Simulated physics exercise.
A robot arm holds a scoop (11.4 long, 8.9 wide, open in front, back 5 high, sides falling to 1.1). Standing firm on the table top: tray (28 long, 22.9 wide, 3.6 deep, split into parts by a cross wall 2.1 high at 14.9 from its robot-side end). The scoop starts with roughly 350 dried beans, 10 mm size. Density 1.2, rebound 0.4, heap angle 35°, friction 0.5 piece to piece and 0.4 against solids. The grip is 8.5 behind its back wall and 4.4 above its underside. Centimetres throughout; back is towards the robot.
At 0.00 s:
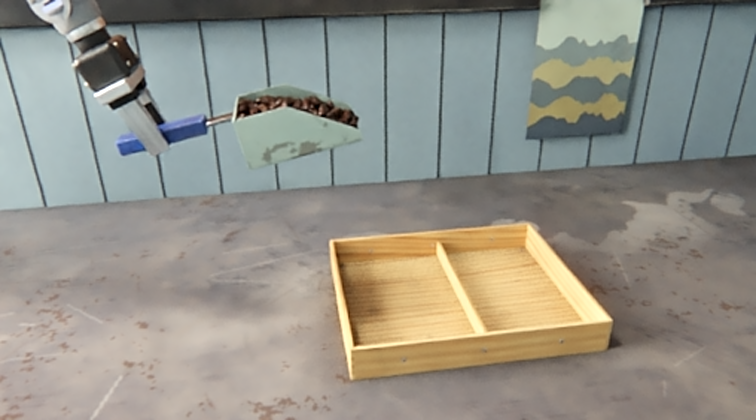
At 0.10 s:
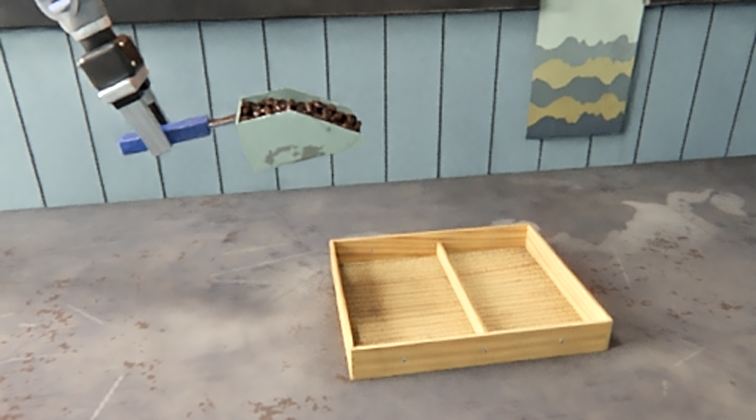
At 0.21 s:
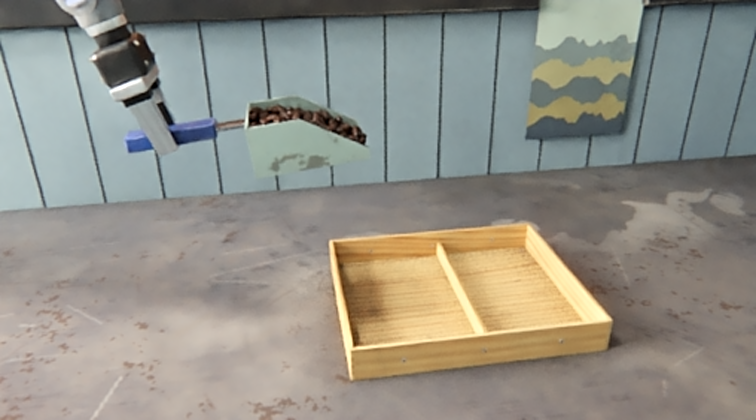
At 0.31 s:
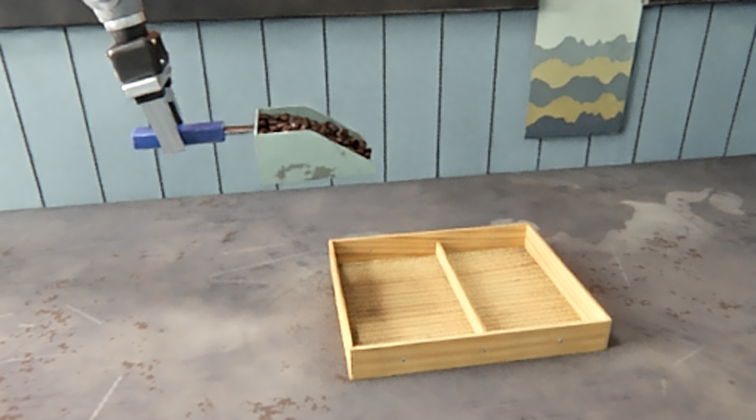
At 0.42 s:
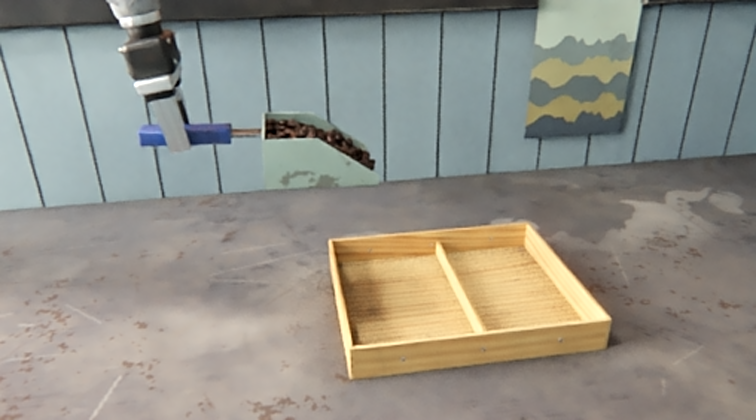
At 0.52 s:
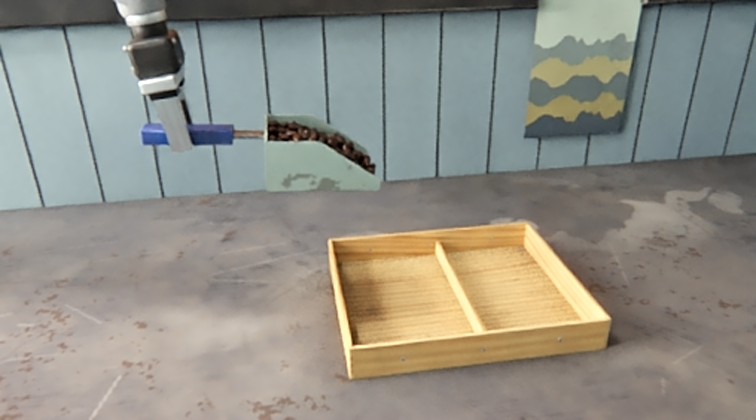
In the video, a robot arm holds a scoop of dark beans above a table with a divided wooden tray, moving it slightly right and down while gradually tilting its open front from slightly raised to slightly lowered.
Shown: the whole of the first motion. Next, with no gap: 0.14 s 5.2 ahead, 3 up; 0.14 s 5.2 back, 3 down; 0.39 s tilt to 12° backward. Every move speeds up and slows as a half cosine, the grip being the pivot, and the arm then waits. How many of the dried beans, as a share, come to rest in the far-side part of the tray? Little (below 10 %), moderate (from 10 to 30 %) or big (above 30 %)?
In the far-side part of the tray the share is big, above 30 %.
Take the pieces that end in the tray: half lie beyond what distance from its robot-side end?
About 14 cm.
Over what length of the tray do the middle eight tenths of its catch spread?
About 18 cm.
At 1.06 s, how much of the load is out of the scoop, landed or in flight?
Near 90 per cent so far.
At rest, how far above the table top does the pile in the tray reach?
Roughly 3.0 cm.
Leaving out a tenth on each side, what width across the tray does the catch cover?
Roughly 14 cm.
By 0.79 s, tilted 4° forward, highest piece 22 above the table; 58 on the scoop, 291 in flight or on a rim.
By 1.06 s, tilted 8° backward, highest piece 24 above the table; 178 in the robot-side part, 133 in the far-side part, 37 on the scoop, 1 in flight or on a rim.
By 1.39 s, tilted 12° backward, highest piece 25 above the table; 179 in the robot-side part, 133 in the far-side part, 37 on the scoop.
By 2.44 s, tilted 12° backward, highest piece 25 above the table; 179 in the robot-side part, 133 in the far-side part, 37 on the scoop.
Final count, 179 in the robot-side part, 133 in the far-side part, 37 on the scoop. That is 38 % in the far-side part of the tray.
